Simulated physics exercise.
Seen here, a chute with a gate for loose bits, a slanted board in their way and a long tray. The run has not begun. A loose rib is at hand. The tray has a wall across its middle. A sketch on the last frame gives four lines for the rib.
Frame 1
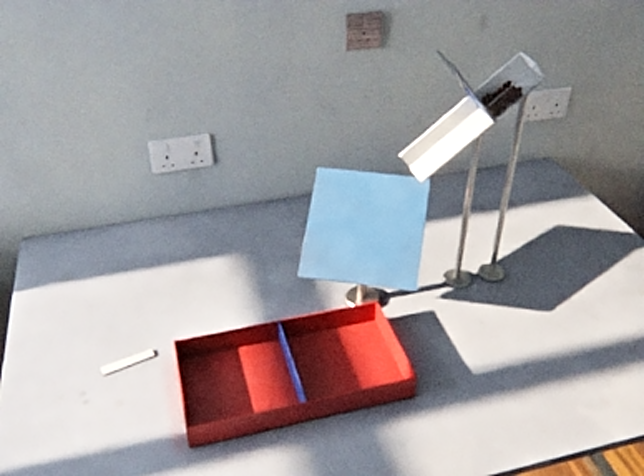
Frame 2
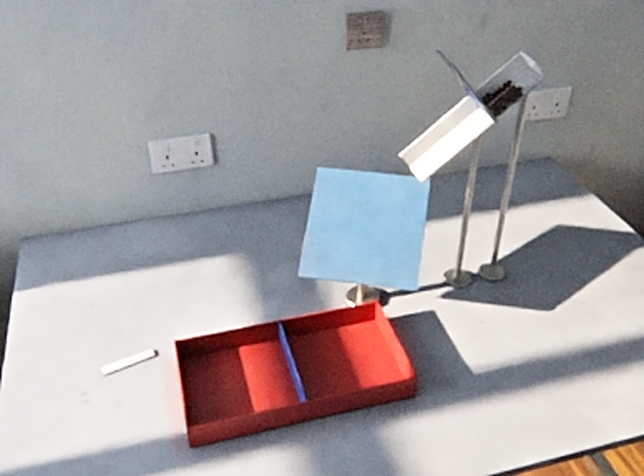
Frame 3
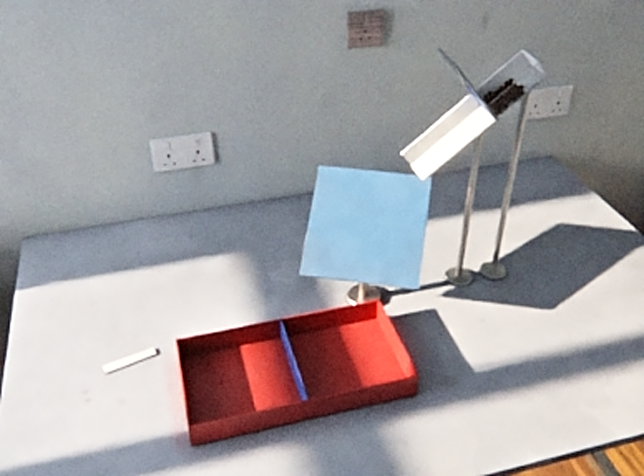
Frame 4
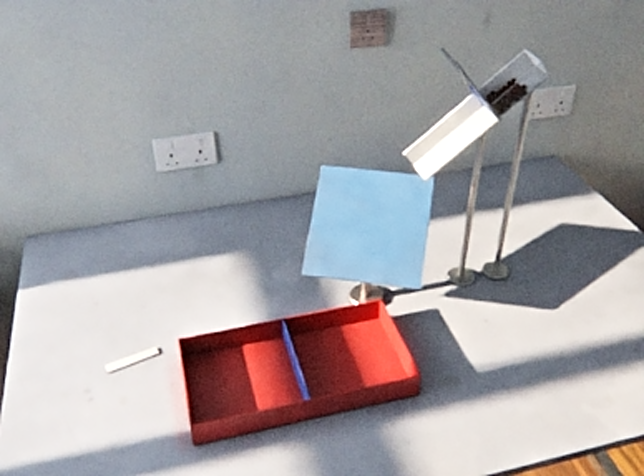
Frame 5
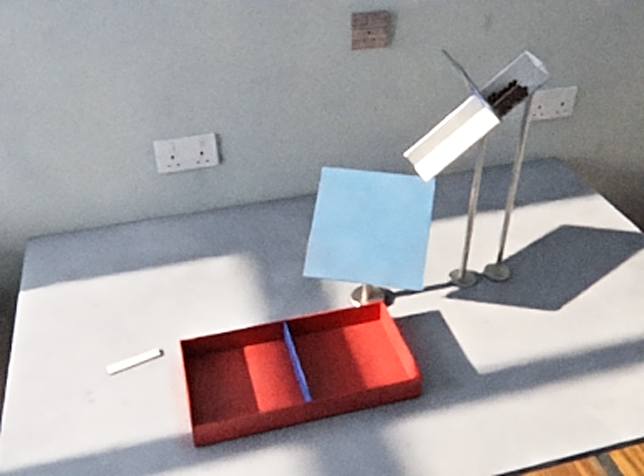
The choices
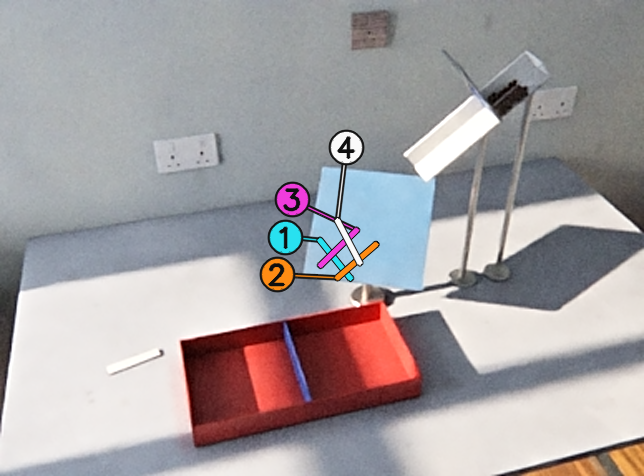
A red divided tray sits still on a table below a tilted blue board and chute.
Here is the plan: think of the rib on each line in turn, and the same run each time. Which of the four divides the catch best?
2.
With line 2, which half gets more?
More lands on the right.
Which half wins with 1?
More lands on the right.
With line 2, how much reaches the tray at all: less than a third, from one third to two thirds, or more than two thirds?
Line 2 gives more than two thirds.
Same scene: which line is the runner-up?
That is line 3.
On the marked copy, line 1 from (319, 240) to (350, 278); line 2 from (375, 244) to (337, 277); line 3 from (356, 230) to (320, 265); line 4 from (337, 220) to (359, 262).
Choosing 1, of what is caught, a stray few in the left half, nearly all in the right.
Choosing 2, of what is caught, about a third in the left half, about two thirds in the right.
Choosing 3, of what is caught, about a quarter in the left half, most in the right.
Choosing 4, of what is caught, none in the left half, all in the right.
